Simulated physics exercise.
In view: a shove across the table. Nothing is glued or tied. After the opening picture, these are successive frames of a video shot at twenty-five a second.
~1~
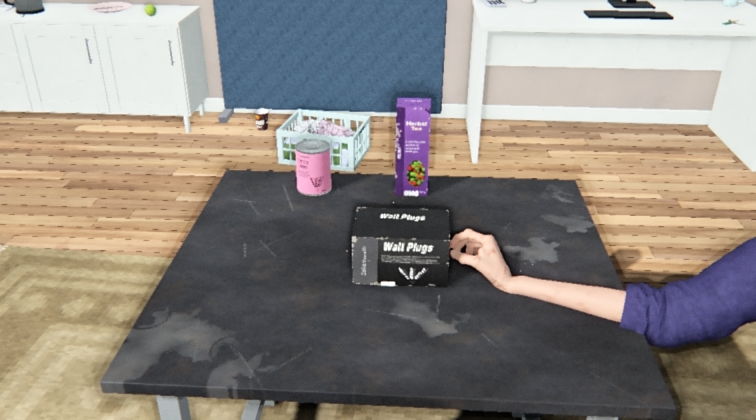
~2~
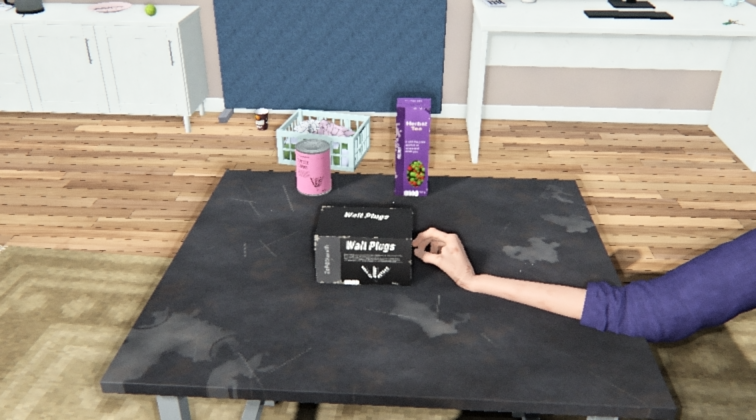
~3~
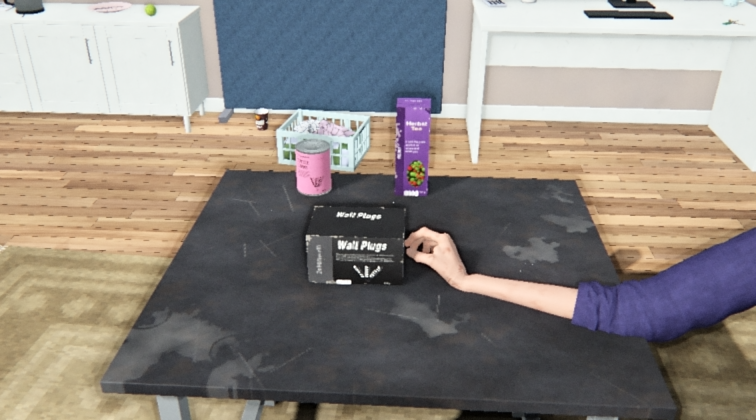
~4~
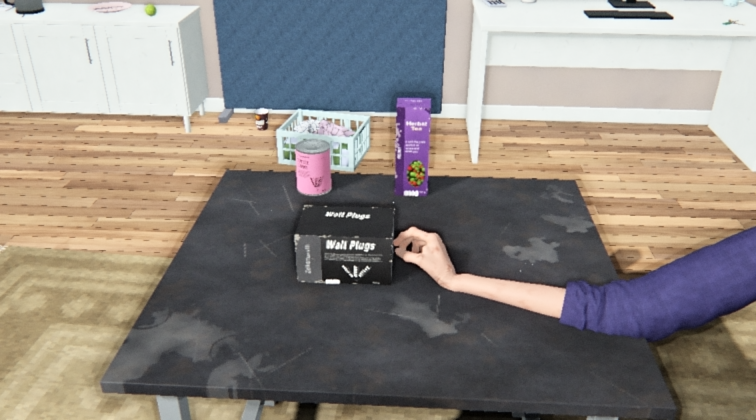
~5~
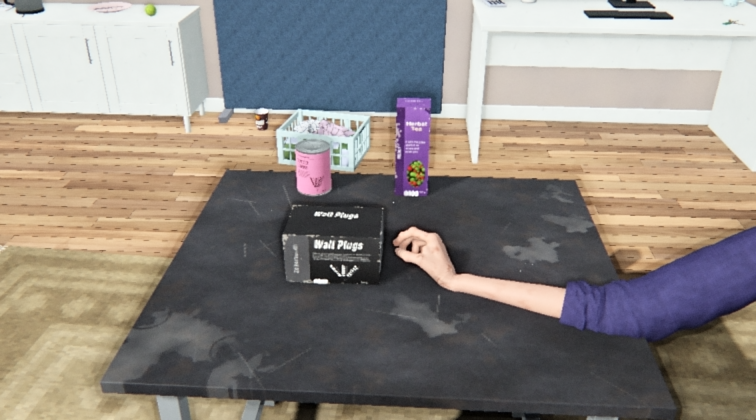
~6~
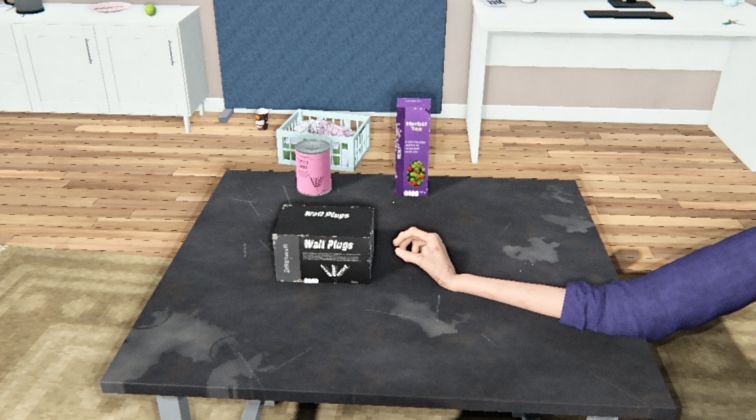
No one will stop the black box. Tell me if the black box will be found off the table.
The black box remains on top.
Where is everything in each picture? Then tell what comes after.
The first picture shows under the hand; black box (401, 246).
The second picture shows under the hand; black box (366, 245).
The third picture shows under the hand; black box (358, 245).
The fourth picture shows black box (347, 244).
The fifth picture shows black box (336, 244) displaced a little.
The sixth picture shows black box (326, 244) displaced a little.
Then, 0.10 s past the last view, black box displaced a little near (311, 243).
Then, 0.40 s past the last view, black box displaced a little near (307, 243).
Finally, moved from the start, black box. Final places as the last picture's camera would see them, black box near (307, 243).
